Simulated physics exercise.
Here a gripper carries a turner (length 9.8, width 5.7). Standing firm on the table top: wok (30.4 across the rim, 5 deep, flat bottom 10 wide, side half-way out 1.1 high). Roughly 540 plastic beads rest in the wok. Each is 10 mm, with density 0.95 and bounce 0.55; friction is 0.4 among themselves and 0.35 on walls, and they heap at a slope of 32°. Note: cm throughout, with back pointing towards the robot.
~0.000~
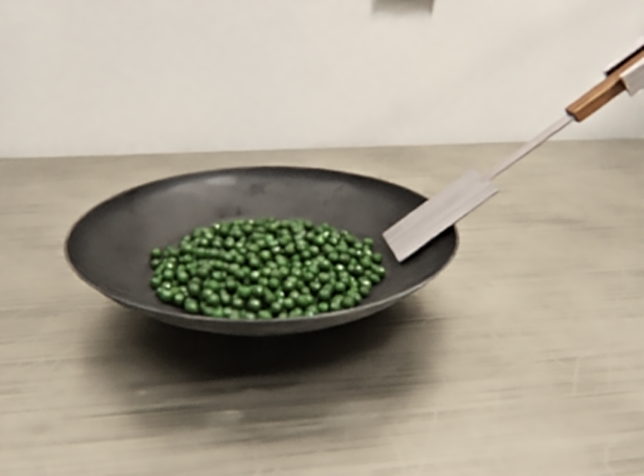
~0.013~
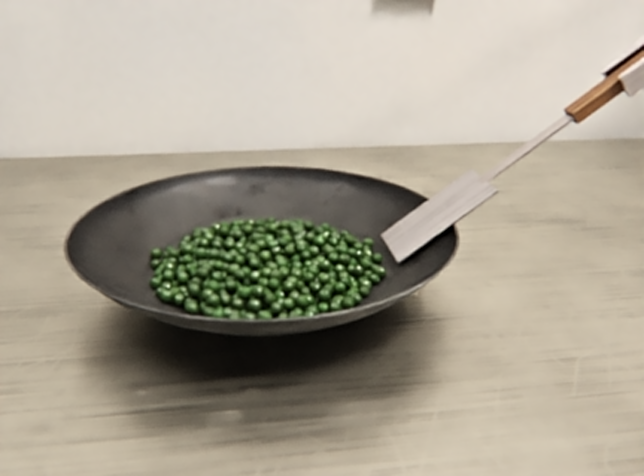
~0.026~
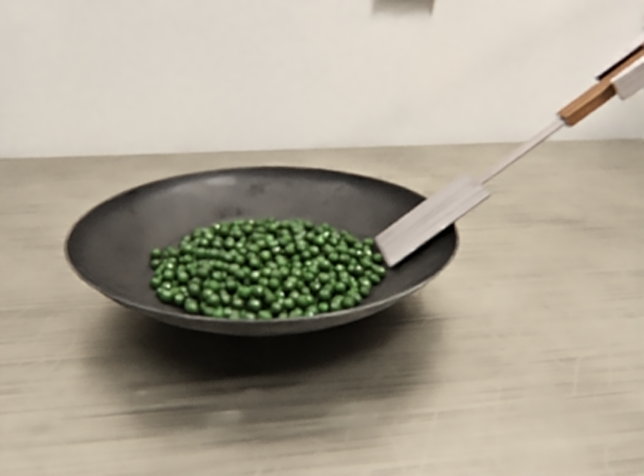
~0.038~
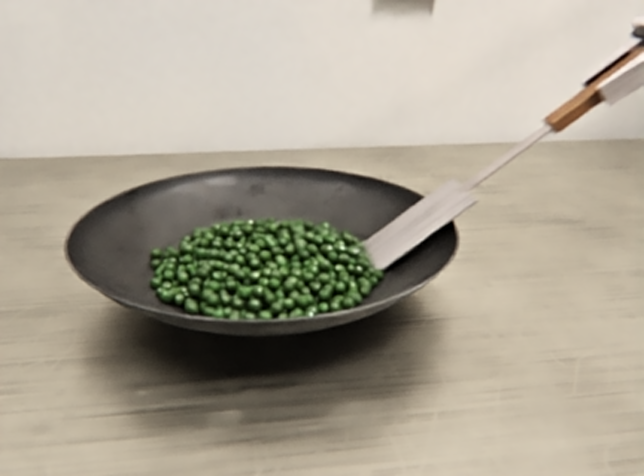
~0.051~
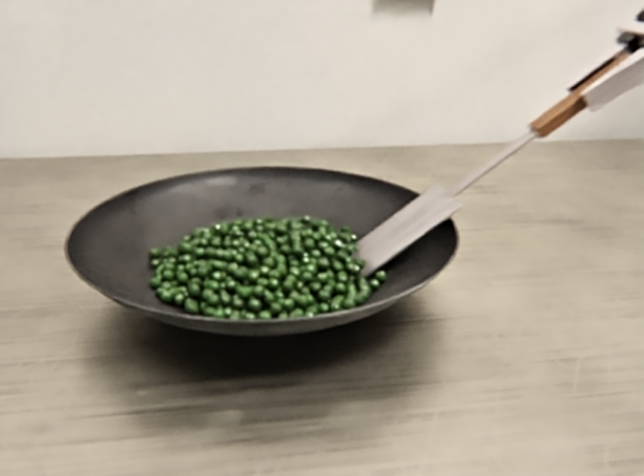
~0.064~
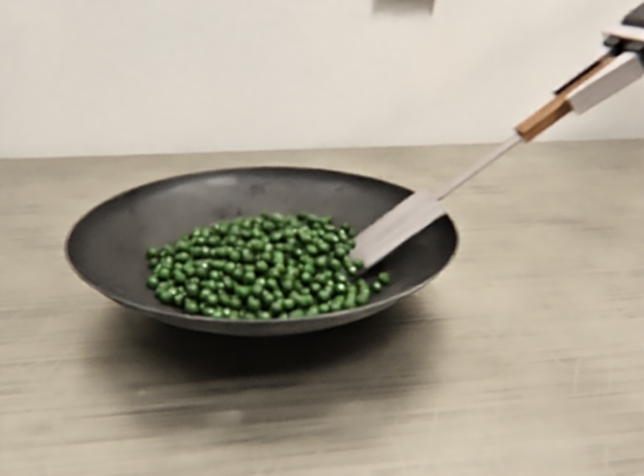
The footage shows a gripper holding a turner with a wooden handle at the right side of a dark wok of green beads, then sliding the blade down and left into the heap's edge, shifting some beads slightly.
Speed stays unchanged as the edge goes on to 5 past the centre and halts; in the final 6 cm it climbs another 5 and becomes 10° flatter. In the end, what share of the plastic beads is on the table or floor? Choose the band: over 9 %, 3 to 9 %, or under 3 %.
3 to 9 %.
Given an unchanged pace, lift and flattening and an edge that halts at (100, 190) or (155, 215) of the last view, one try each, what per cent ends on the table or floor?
Roughly 15 and 10 per cent.
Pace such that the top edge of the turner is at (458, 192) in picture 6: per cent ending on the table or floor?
My guess is around 0 percent.
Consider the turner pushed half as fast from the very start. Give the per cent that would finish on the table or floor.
I'd expect near 0 per cent.
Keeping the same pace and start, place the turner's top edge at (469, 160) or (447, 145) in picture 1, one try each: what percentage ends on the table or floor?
About 5 and 0 per cent.
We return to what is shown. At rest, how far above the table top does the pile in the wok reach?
Height at the end: Around 3.5 cm.
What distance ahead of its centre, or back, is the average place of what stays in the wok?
Ahead of centre, roughly 3.0 centimetres.
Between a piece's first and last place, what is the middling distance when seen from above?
Distance: Near 3 cm.
After 0.10 s, sloping 37°, highest piece 5 above the table; 542 in the wok.
After 0.14 s, sloping 33°, highest piece 5 above the table; 542 in the wok.
After 0.36 s, sloping 27°, highest piece 9 above the table; 518 in the wok, 20 on the table or floor, 4 on the blade or in flight.
After 1.41 s, sloping 27°, highest piece 3 above the table; 518 in the wok, 24 on the table or floor.
In the end, 518 in the wok, 24 on the table or floor. That is 4 % on the table or floor.
